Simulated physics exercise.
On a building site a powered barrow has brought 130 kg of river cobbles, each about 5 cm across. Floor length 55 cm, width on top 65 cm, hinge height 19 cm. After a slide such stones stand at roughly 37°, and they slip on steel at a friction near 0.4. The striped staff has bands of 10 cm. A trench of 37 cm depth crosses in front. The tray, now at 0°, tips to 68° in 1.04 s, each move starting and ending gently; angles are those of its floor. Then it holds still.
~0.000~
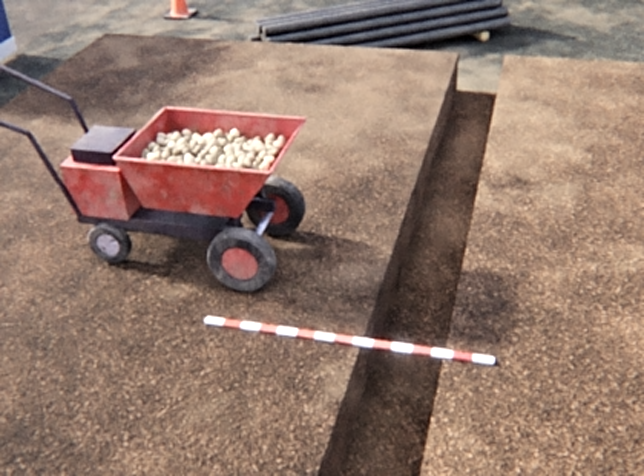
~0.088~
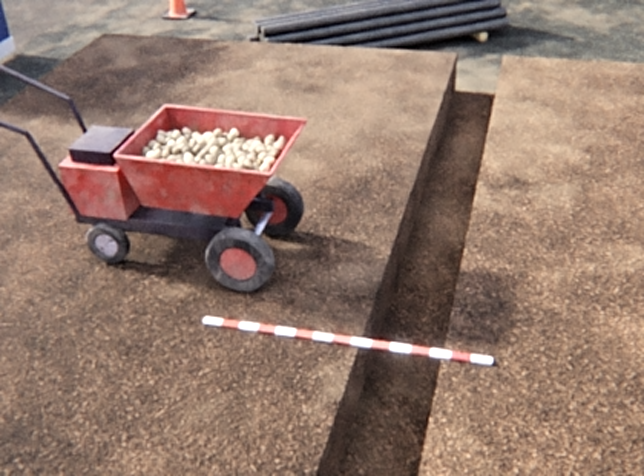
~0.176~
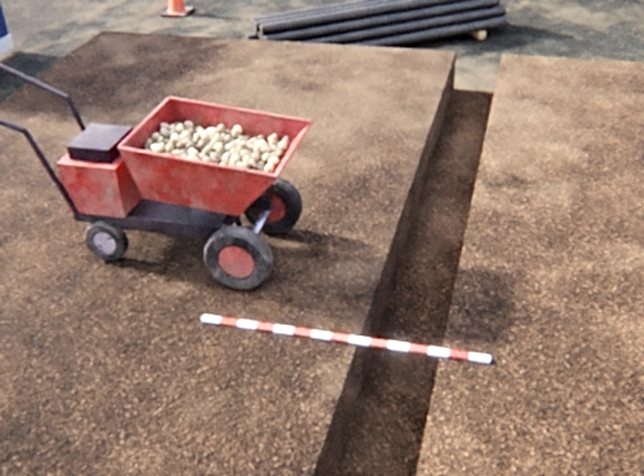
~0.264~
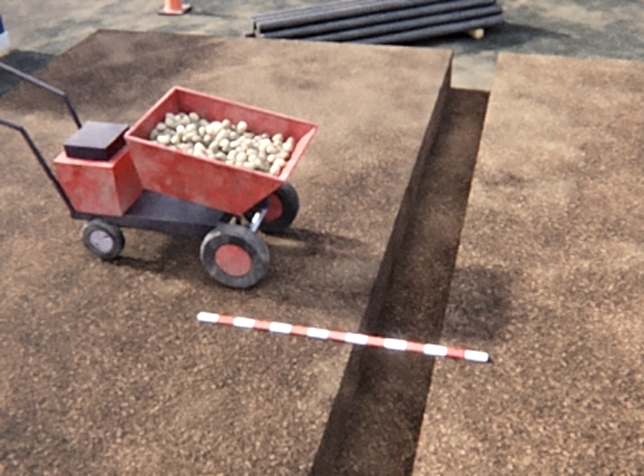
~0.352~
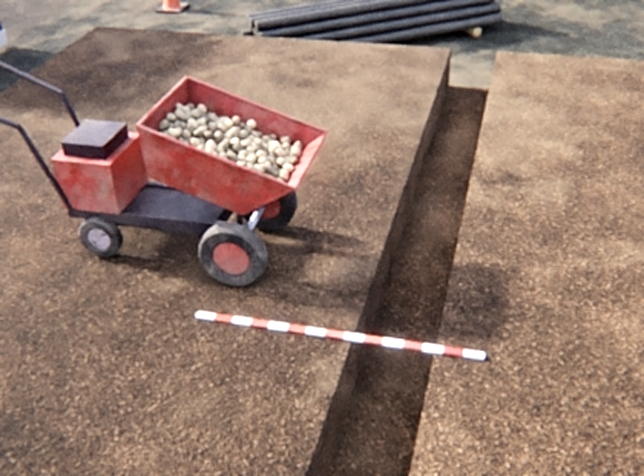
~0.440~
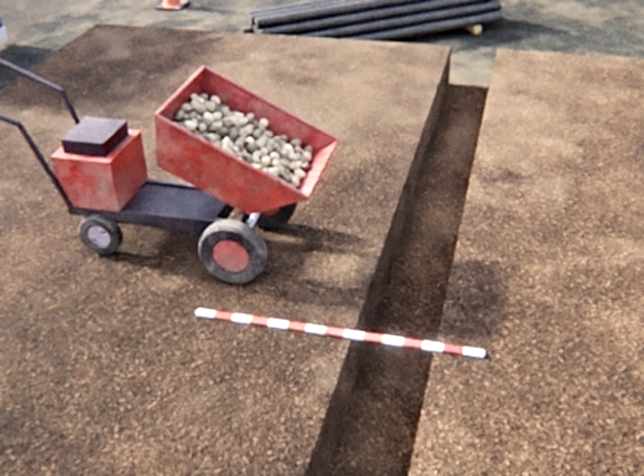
A red tray of pale cobbles tilts steadily toward the right on a powered barrow.
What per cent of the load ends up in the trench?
Some 94 per cent of it.
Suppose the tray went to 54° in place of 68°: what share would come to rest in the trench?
Then about 30 per cent.
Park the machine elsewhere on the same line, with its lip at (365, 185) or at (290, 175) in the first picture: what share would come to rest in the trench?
First some 35, then 100 per cent.
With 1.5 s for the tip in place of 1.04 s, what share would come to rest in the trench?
Then about 95 per cent.
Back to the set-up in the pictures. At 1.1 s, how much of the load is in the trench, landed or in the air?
About 20 per cent by then.
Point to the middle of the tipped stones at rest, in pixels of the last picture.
Around (408, 309).
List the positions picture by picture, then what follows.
In the first frame, the tray is at 0°, its lip at (270, 174); the top of the load is at (226, 148).
In the second frame, the tray is at 1°, its lip at (272, 175); the top of the load is at (185, 141); the stones move at 0.2 m/s on average.
In the third frame, the tray is at 5°, its lip at (277, 177); the top of the load is at (180, 135); the stones move at 0.5 m/s on average.
In the fourth frame, the tray is at 11°, its lip at (285, 181); the top of the load is at (178, 126); the stones move at 0.7 m/s on average.
In the fifth frame, lip at (295, 189), floor tilted 18°, highest stones at (184, 116); the stones move at 0.8 m/s on average.
In the sixth frame, lip at (308, 198), floor tilted 26°, highest stones at (196, 106); the stones move at 0.9 m/s on average.
After 0.8 s the floor is at 57°; 100 % in the tray; the foremost stones are at (337, 220).
After 1.1 s the floor is at 68°; 75 % in the tray, 4 % short of the trench, 21 % in the trench; the foremost stones are at (418, 319).
After 1.5 s the floor is at 68°; 39 % in the tray, 6 % short of the trench, 55 % in the trench; the foremost stones are at (440, 333).
After 3.4 s the floor is at 68°; 0 % in the tray, 6 % short of the trench, 94 % in the trench; the foremost stones are at (445, 305).
